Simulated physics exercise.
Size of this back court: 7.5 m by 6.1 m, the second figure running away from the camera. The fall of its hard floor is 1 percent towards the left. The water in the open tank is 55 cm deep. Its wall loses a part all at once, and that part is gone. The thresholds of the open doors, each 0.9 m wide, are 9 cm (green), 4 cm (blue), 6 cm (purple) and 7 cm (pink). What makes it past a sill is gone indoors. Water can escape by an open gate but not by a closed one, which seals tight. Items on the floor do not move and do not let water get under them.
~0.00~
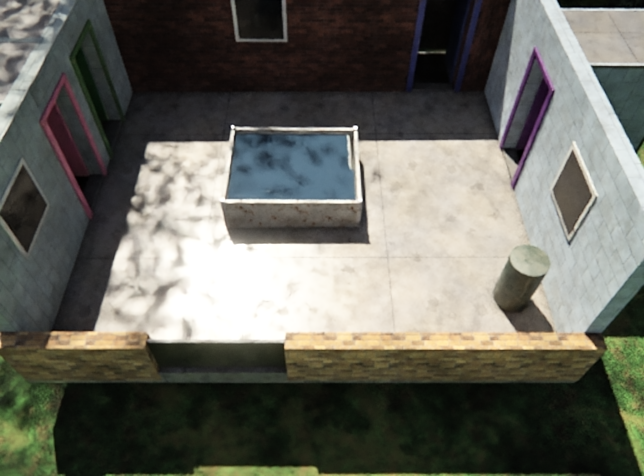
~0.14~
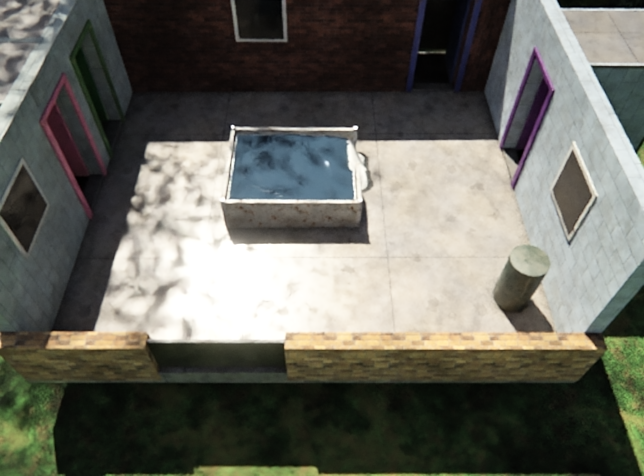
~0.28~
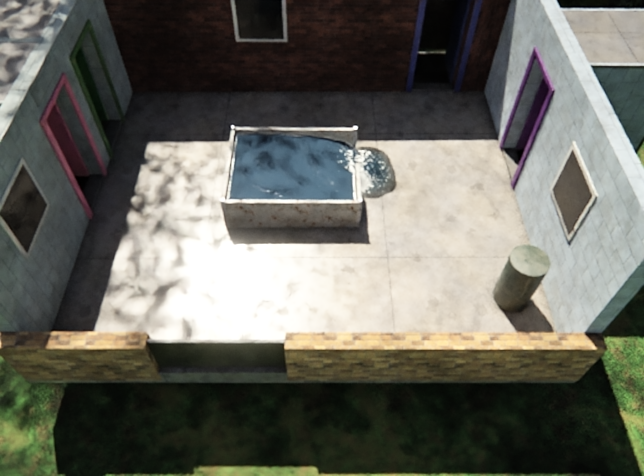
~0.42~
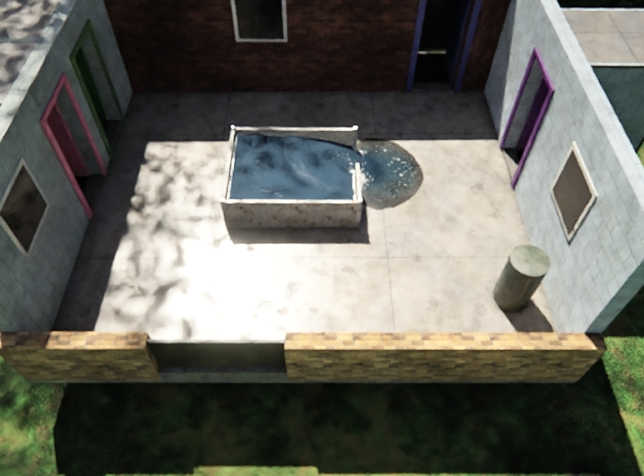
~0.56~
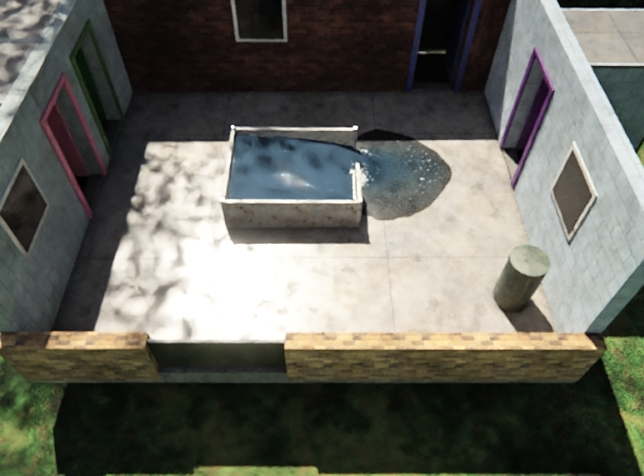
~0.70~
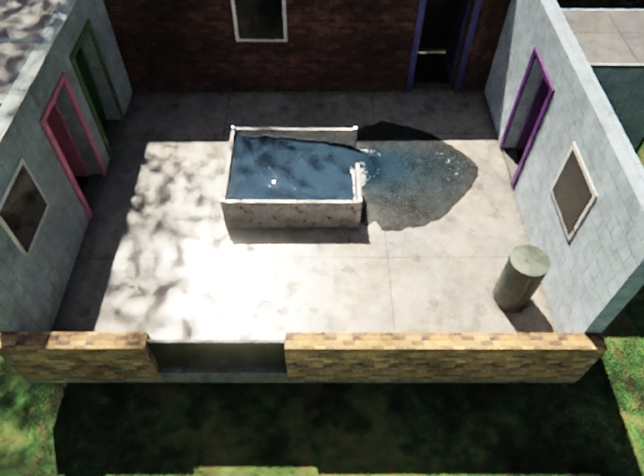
Water pours from the right side of an open tank and spreads across the courtyard floor.
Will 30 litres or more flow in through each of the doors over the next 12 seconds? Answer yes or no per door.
Green door: No, blue door: Yes, purple door: Yes, pink door: No.
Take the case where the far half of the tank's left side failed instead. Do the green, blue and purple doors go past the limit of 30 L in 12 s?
Note: Green beyond the mark, blue short of the mark, purple short of the mark.
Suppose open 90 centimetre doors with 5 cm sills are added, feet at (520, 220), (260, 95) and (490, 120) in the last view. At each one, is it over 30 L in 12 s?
Door 1: Higher; door 2: Lower; door 3: Higher.
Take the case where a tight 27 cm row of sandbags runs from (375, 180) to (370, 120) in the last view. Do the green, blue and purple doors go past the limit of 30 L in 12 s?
Result - green: No, not exceeded, blue: No, not exceeded, purple: No, not exceeded.
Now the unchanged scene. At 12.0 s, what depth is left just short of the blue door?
About 5.0 cm.
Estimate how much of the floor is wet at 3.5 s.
Wet share: Near 30 percent.
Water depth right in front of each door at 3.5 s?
Depths in centimetres - green: 0, blue: 12, purple: 15, pink: 0.
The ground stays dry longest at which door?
Result: Pink door.
After 1.4 s water covers 20 % of the floor and is deepest (30 cm) near (359, 169); green door not reached, blue door not reached, purple door 10 cm at the sill, 14 L in, pink door not reached.
After 2.2 s water covers 25 % of the floor and is deepest (32 cm) near (483, 95); green door not reached, blue door 8 cm at the sill, 7 L in, purple door 16 cm at the sill, 71 L in, pink door not reached.
After 3.5 s water covers 30 % of the floor and is deepest (18 cm) near (359, 169); green door not reached, blue door 12 cm at the sill, 45 L in, purple door 15 cm at the sill, 152 L in, pink door not reached.
After 7.0 s water covers 65 % of the floor and is deepest (10 cm) near (359, 169); green door not reached, blue door 9 cm at the sill, 123 L in, purple door 9 cm at the sill, 215 L in, pink door not reached.
After 12.0 s water covers 90 % of the floor and is deepest (8 cm) near (92, 213); green door 5 cm at the sill, 0 L in, blue door 5 cm at the sill, 155 L in, purple door 3 cm at the sill, 221 L in, pink door 4 cm at the sill, 0 L in.
